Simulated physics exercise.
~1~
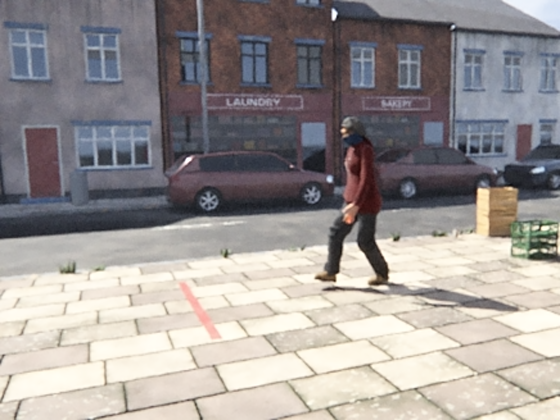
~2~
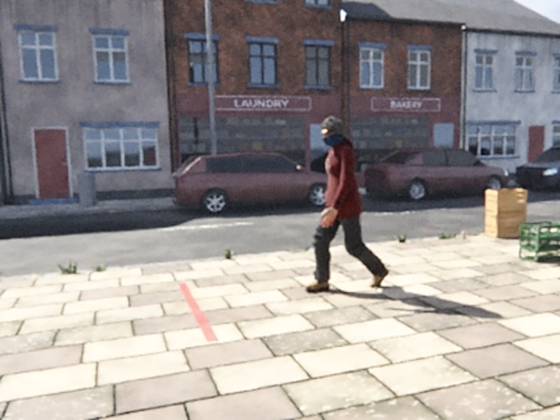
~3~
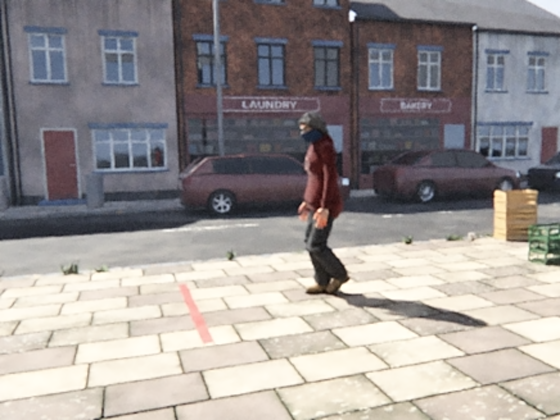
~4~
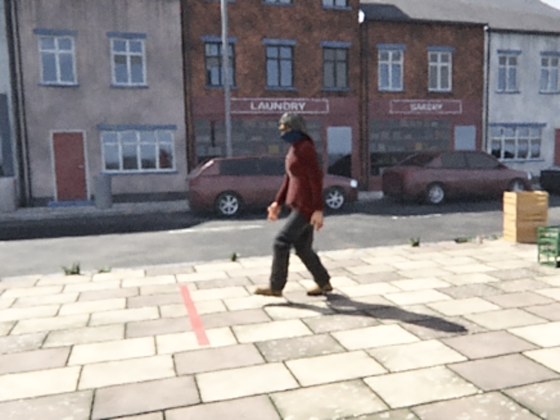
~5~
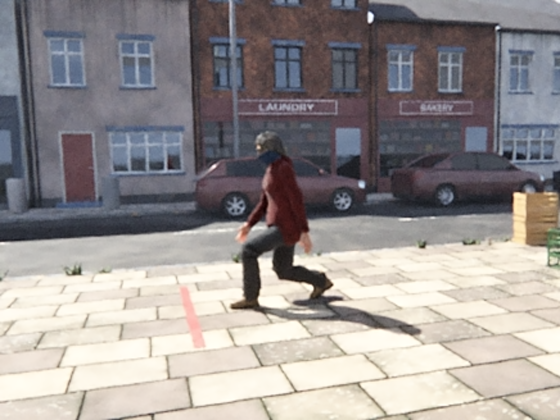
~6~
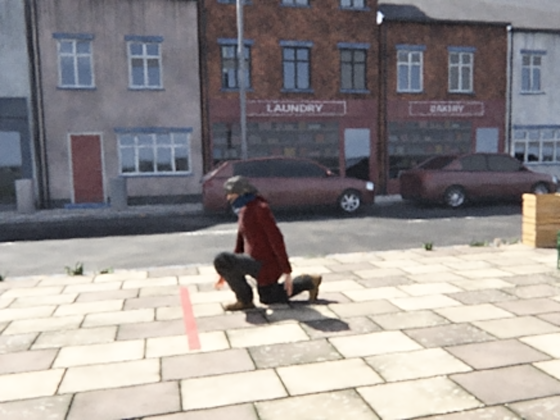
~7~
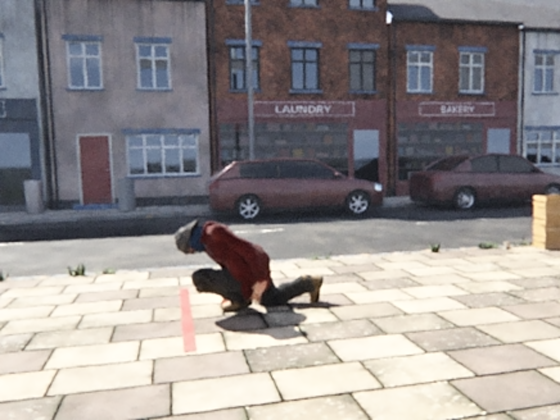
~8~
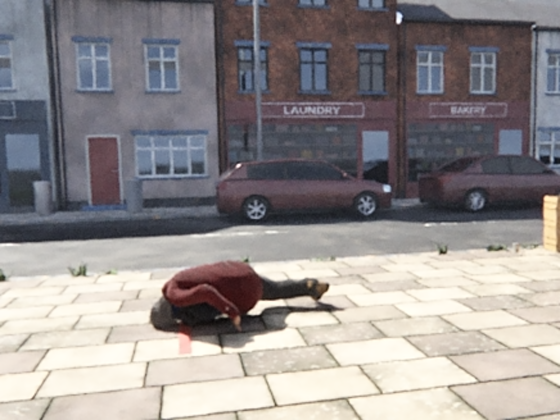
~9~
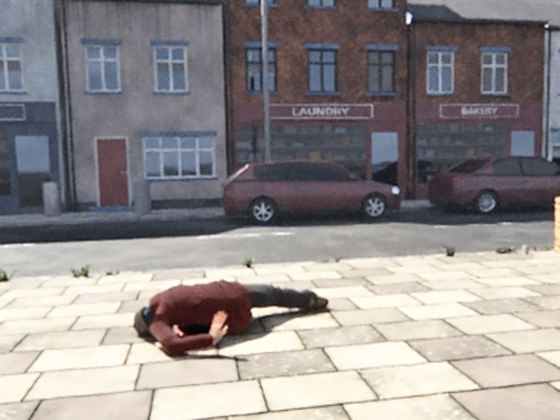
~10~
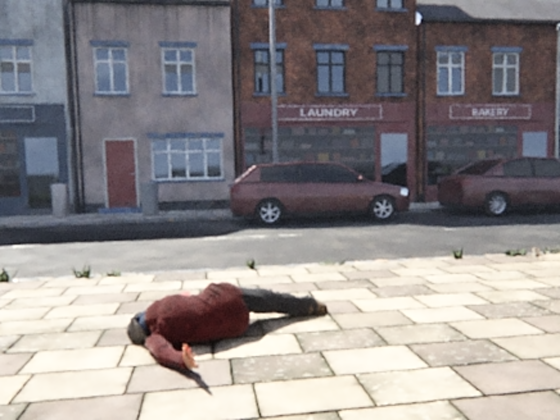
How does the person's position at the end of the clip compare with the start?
At the start the person is upright and walking, well to the right of the red line. By the end they are lying flat on the paving, further left and lower in view, with their head over the line.
